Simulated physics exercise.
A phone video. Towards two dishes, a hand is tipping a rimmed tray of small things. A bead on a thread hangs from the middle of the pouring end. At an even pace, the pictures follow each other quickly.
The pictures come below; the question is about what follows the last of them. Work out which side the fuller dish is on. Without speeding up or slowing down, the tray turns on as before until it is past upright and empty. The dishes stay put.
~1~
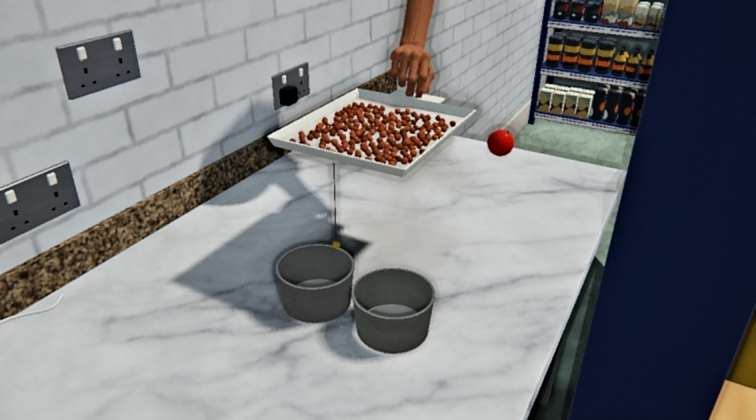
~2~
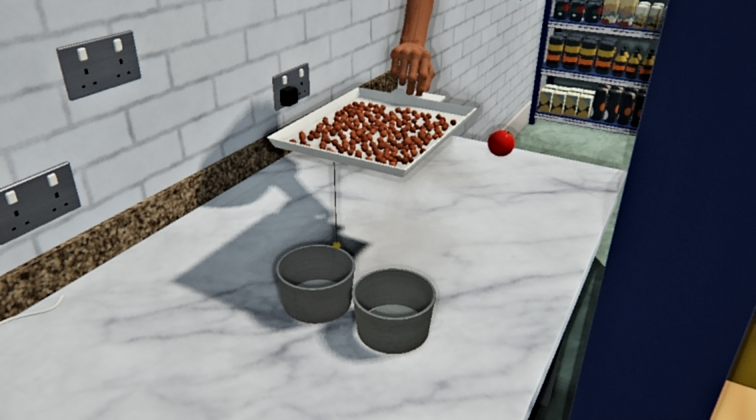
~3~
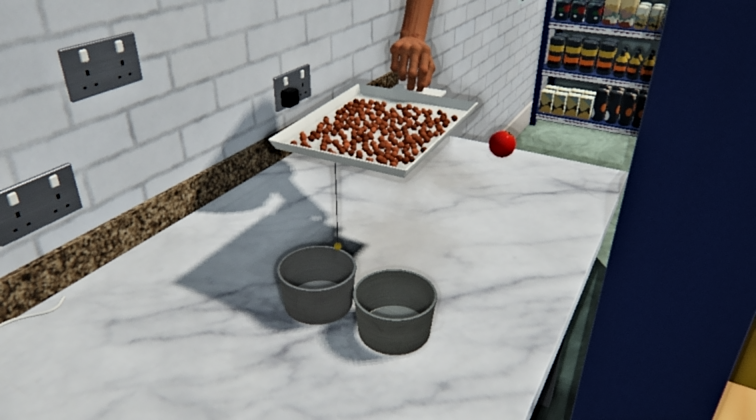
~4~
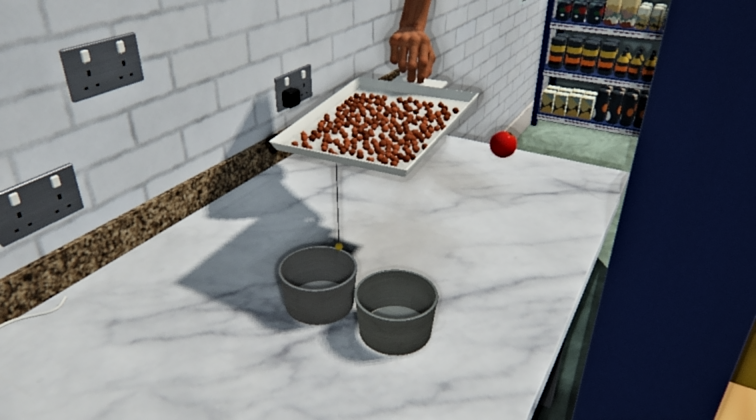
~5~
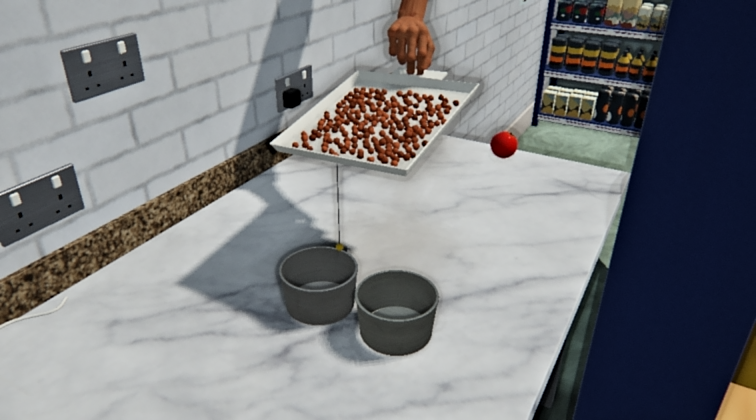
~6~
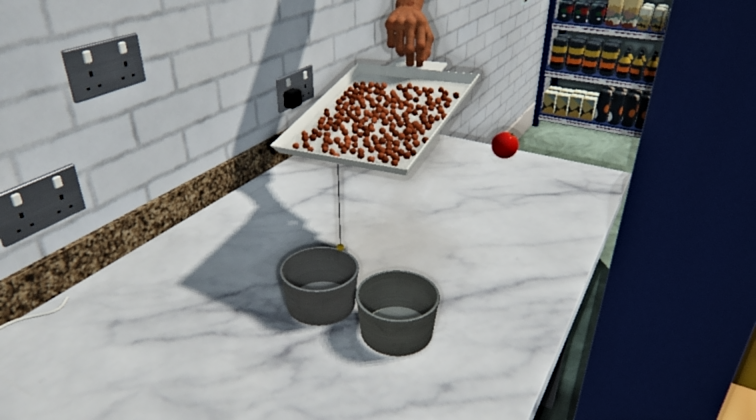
It is on the left.
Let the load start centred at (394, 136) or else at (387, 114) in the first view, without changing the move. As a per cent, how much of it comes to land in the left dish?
First 50 %, then 40 %.
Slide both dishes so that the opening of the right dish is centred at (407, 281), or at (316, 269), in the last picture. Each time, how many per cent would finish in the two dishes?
You'd get 20 per cent first and 80 per cent second.
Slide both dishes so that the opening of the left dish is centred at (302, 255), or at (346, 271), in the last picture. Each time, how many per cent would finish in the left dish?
50, then 20 %.
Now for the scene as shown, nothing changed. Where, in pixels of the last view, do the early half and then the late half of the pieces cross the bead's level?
First around (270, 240), afterwards around (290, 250).
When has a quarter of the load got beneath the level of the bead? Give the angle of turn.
Roughly 85°.
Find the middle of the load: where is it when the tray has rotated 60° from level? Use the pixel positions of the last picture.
Roughly (334, 125).
Just after the last frame, tray tipped steeply; every one on the tray.
A moment on, tray tipped right over; just a few on the tray; just a few in the right dish; roughly a quarter in the left dish; roughly half outside both; roughly a quarter in the air.
Further on, tray tipped past a quarter turn; just a few in the right dish; roughly a third in the left dish; roughly two thirds outside both.
When it is over, tray tipped past a quarter turn; just a few in the right dish; roughly a third in the left dish; roughly two thirds outside both.
